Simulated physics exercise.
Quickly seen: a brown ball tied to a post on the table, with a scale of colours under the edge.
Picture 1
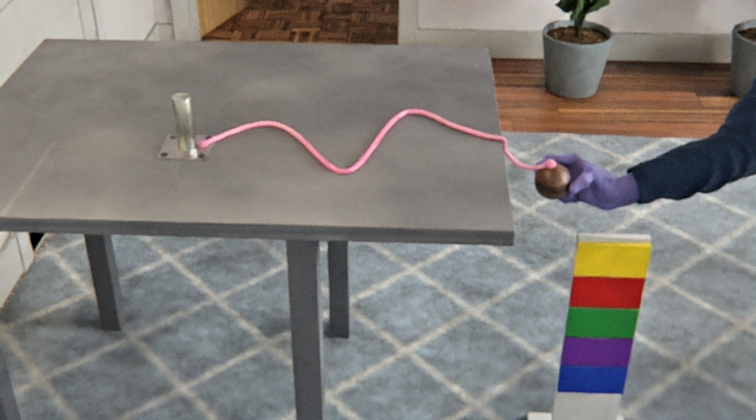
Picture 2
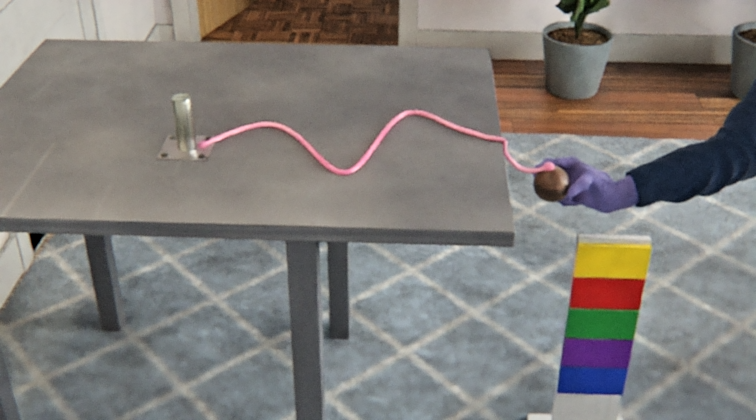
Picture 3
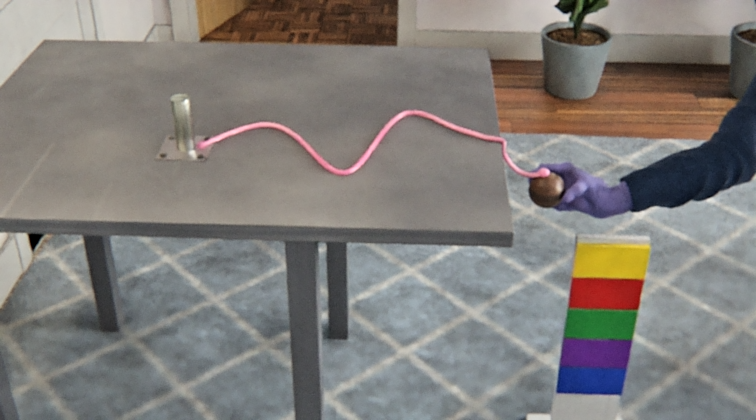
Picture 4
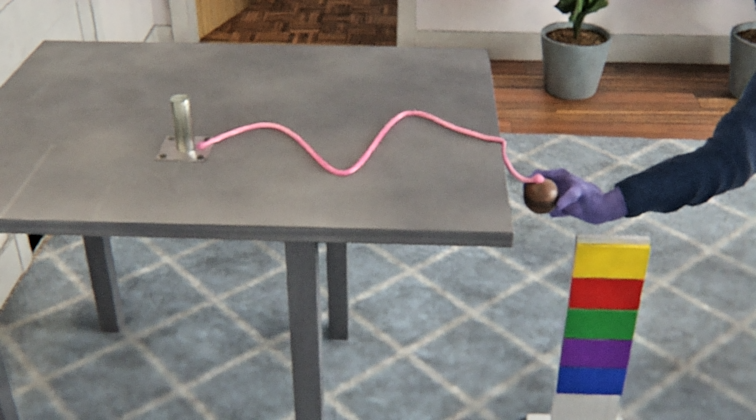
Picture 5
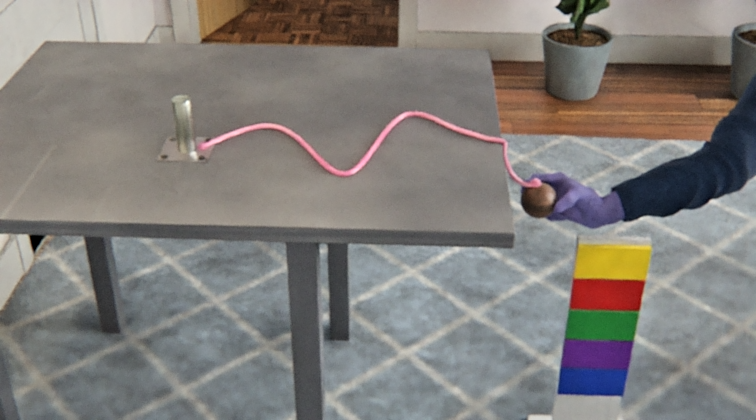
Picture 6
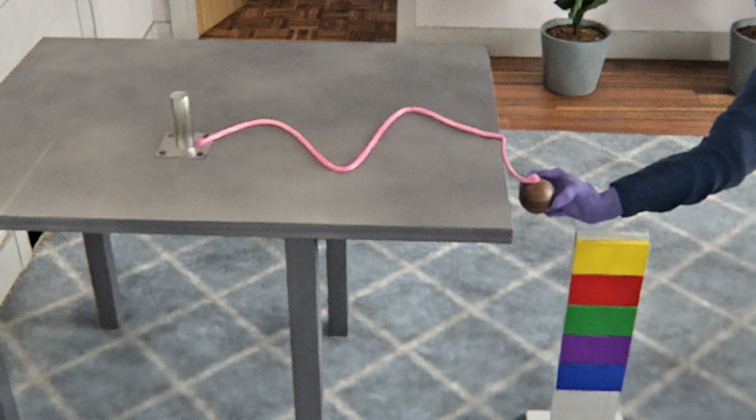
A purple-gloved hand on a dark-sleeved arm reaches in from the right beside a grey table, seen from slightly above in a room with a patterned blue-grey rug and wooden floor. A wavy pink cord runs from a metal post to the brown ball it holds, near a yellow, red, green, purple and blue striped board. The hand moves the ball slightly left and down, then barely shifts, while the cord's bends stay nearly unchanged.
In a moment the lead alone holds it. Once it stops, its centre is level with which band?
The purple band.
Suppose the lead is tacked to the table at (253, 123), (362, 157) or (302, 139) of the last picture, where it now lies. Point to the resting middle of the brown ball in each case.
Estimated pixels in sequence: (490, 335), (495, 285) and (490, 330).
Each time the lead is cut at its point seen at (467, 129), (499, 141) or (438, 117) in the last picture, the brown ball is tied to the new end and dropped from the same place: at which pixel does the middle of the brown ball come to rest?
Taking them in turn, it's about (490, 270), then about (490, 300), and finally about (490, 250).
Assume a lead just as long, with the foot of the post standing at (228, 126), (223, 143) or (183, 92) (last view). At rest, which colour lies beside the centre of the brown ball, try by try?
First try: Blue; second try: Blue; third try: Green.
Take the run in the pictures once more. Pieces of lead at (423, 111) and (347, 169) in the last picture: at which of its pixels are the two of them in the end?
In that view they reach (497, 216) and (421, 145).
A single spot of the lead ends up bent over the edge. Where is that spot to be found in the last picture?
Check around (381, 132) - that's where it is.
A little later, ball near (491, 344); level with purple.
Next, ball near (484, 356); level with purple.
When it is over, ball near (483, 354); level with purple. At purple.
